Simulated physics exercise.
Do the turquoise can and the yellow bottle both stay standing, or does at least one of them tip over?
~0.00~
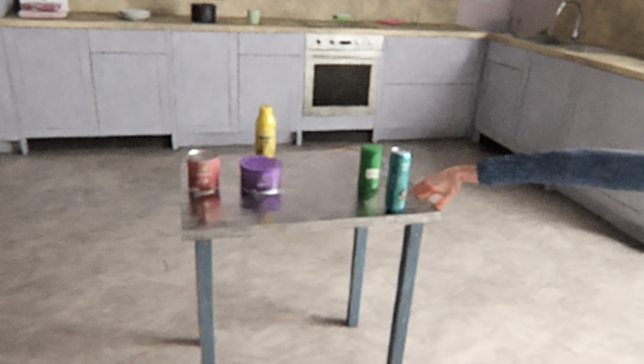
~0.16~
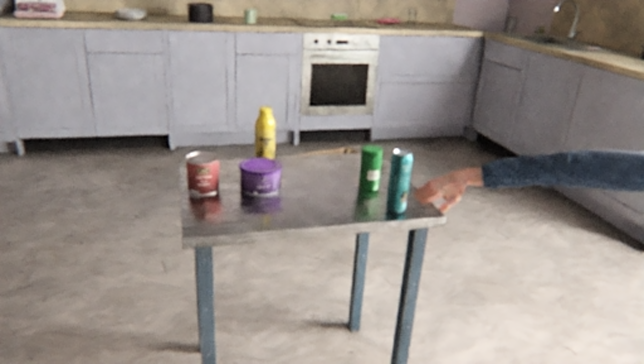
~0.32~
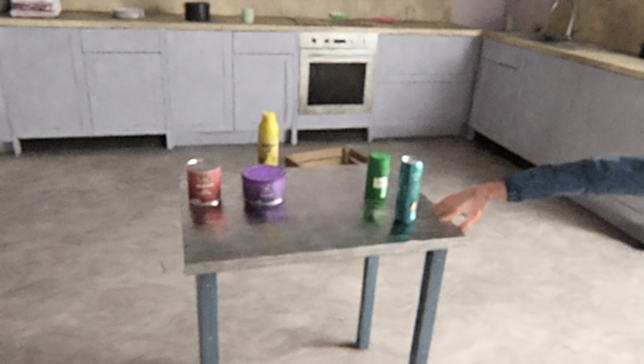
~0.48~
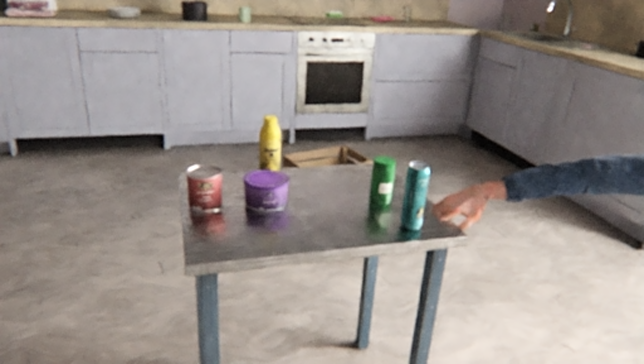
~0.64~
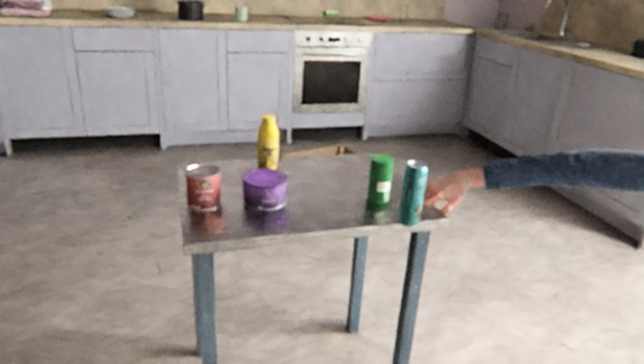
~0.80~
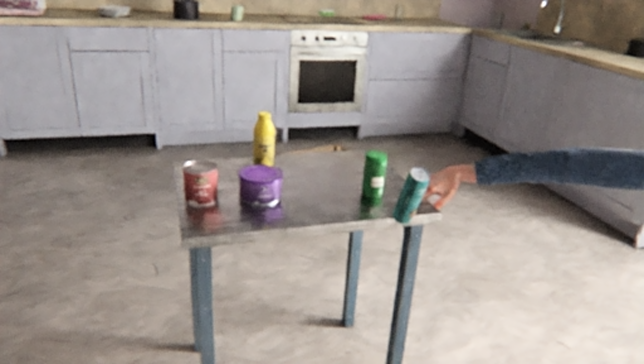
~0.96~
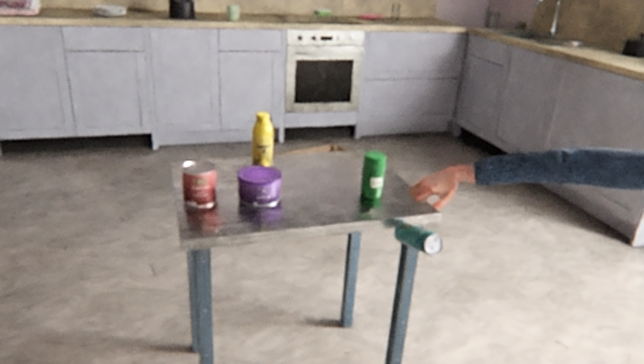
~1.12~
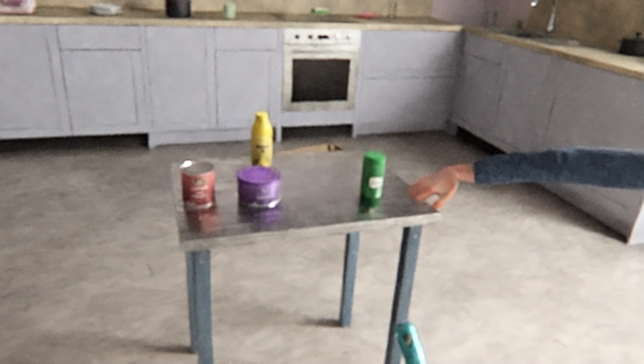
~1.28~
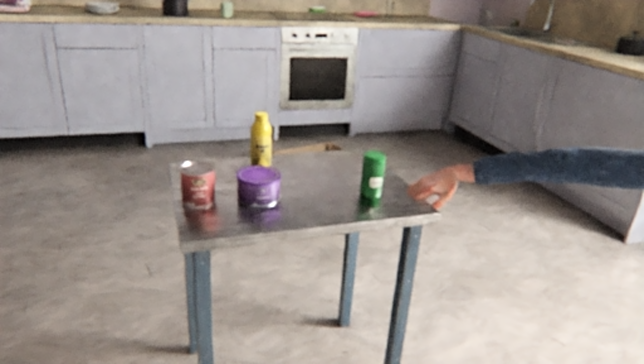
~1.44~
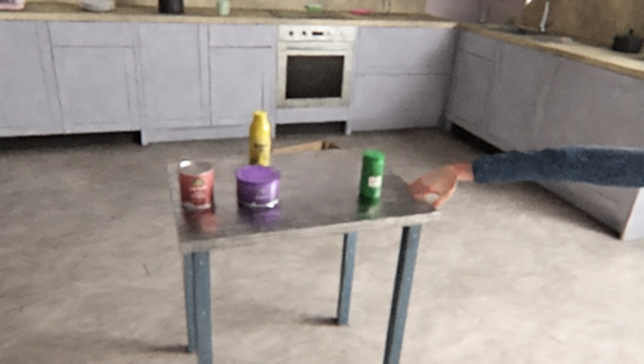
The turquoise can tips over and falls off the table's edge, while the yellow bottle stays standing.
